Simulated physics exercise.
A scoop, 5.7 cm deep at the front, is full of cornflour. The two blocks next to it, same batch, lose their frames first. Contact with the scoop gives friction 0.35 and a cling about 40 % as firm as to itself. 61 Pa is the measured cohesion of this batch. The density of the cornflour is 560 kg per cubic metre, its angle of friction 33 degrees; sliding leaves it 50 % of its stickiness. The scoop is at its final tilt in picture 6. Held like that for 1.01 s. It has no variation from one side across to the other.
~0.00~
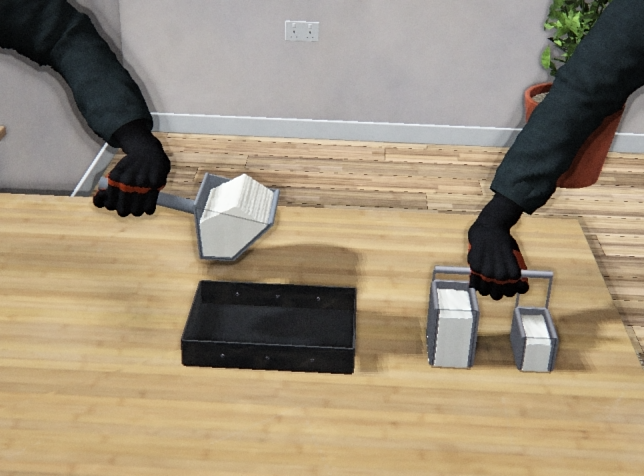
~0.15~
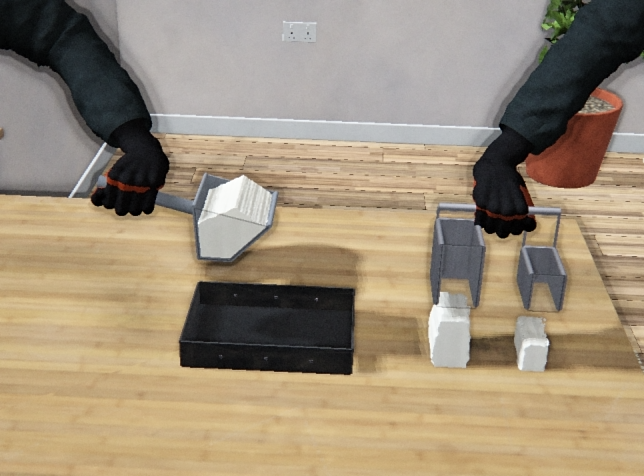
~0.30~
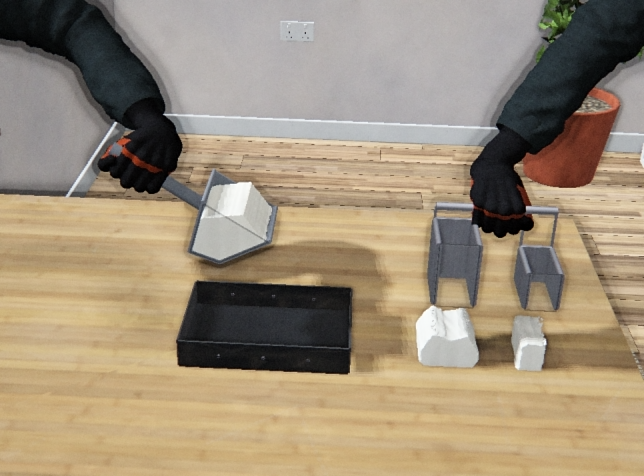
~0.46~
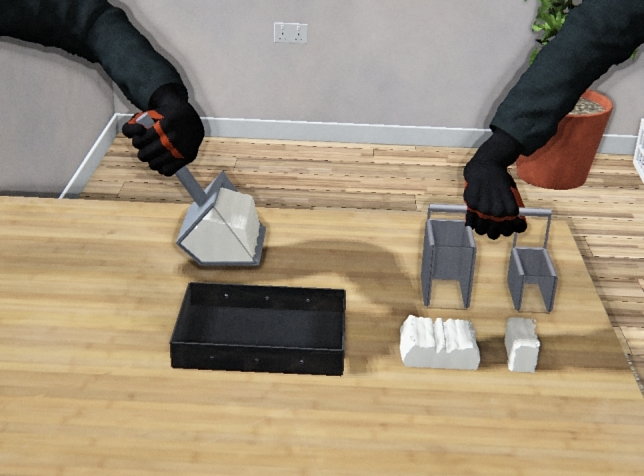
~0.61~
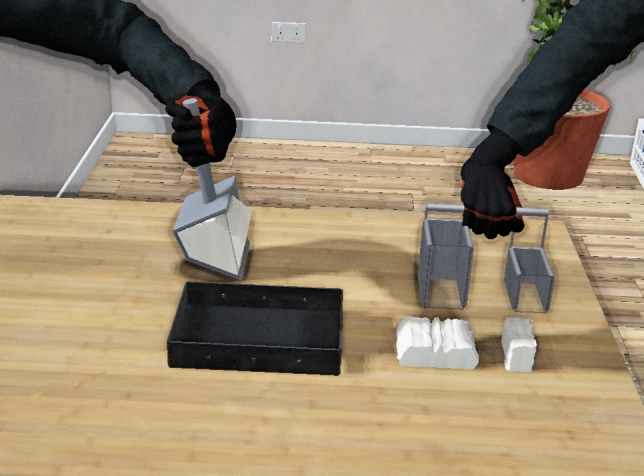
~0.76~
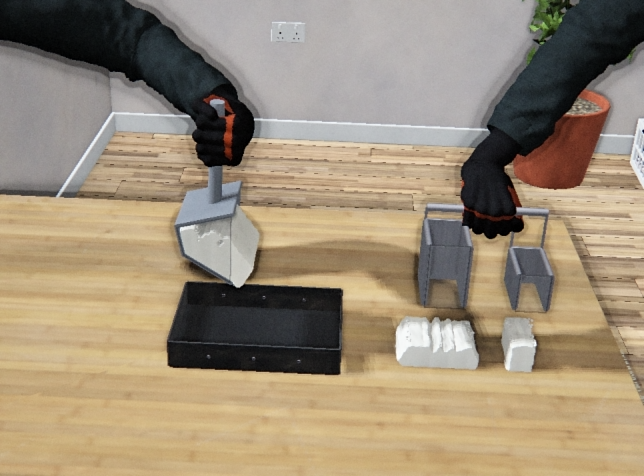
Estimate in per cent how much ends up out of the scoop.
I would say 100 per cent ends up outside.
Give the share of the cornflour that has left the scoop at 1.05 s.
Roughly 80 percent.
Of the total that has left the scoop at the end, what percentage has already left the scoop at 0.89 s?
About 40 out of 100.
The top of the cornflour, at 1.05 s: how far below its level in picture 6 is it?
Around 5.5 cm.
After 0.89 s, the scoop is at 79 degrees and 44 % has left it.
After 1.05 s, the scoop is at 79 degrees and 81 % has left it.
After 1.21 s, the scoop is at 79 degrees and 100 % has left it.
After 1.37 s, the scoop is at 79 degrees and 100 % has left it.
After 1.47 s, at the end, the scoop is at 79 degrees and 100 % has left it.
